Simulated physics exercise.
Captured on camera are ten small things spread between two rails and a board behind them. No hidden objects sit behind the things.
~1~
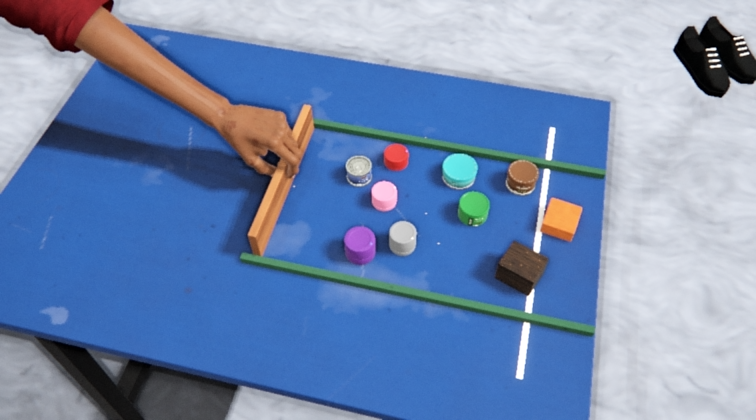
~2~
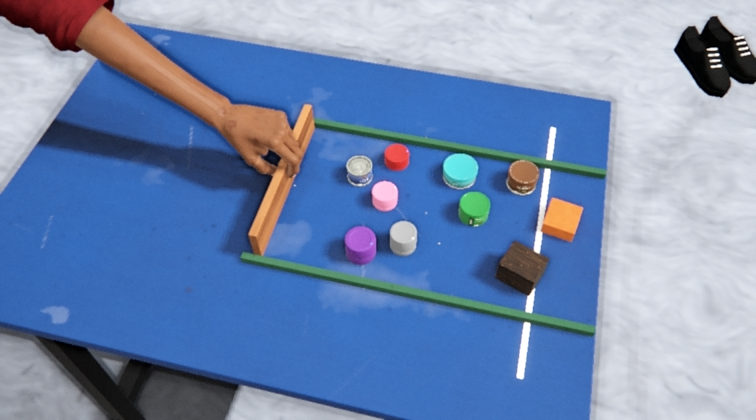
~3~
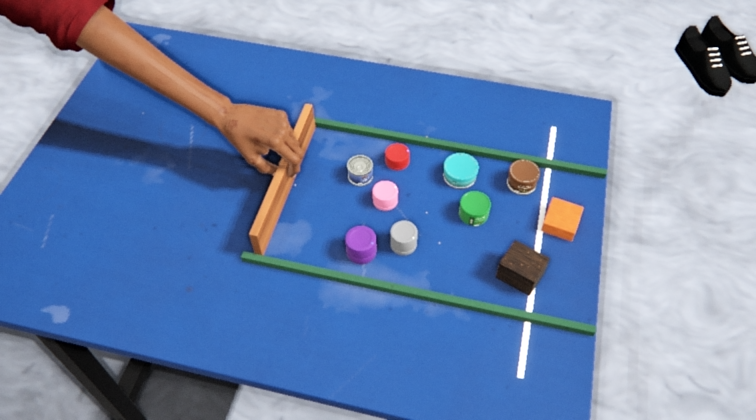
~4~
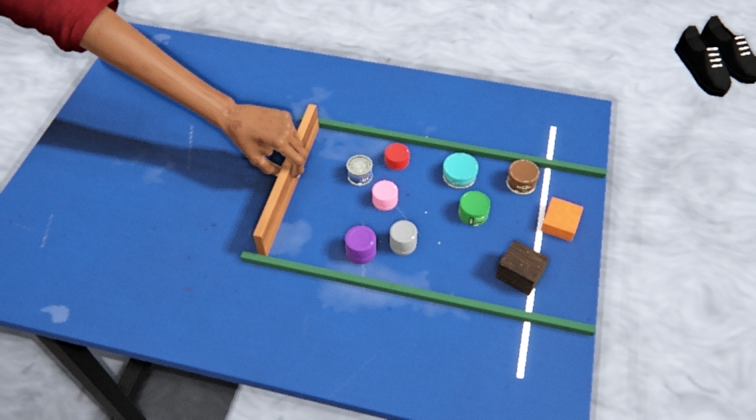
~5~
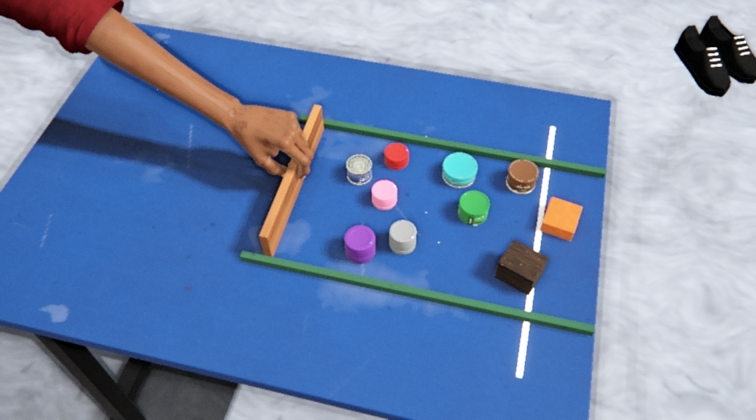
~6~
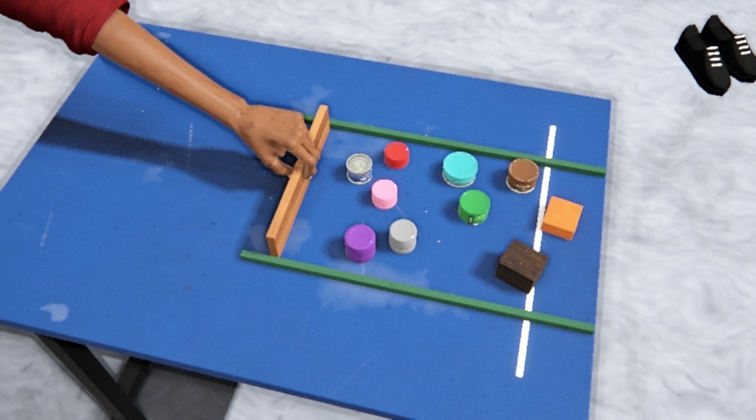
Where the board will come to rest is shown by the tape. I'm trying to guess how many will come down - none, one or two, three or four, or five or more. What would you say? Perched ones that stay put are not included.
Most likely just one, perhaps two, will tumble off the end.
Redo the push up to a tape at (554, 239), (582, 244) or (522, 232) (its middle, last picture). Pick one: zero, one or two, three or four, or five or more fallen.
In order: One or two, more than four, none.
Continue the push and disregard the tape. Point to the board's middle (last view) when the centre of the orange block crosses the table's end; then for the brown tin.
Points: About (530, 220) and about (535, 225).
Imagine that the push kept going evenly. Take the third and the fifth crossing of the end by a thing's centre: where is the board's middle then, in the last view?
(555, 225), later (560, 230).
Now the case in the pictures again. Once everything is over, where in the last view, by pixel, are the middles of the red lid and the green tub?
The red lid ends up near (558, 188), and the green tub near (580, 227).
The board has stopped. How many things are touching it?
At rest, 5 are in contact.
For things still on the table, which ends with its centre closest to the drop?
It's the black block that ends nearest.
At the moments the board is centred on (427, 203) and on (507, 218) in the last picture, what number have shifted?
First 6, after that 10.
Early on, none off yet; orange block at rest near (561, 218); black block at rest near (521, 267); brown tin at rest near (522, 176).
A while later, none off yet; orange block at rest near (561, 218); black block at rest near (521, 267); brown tin travelled about its own width near (542, 180).
Finally, the number that fall off is one or two; lost, brown tin and orange block.
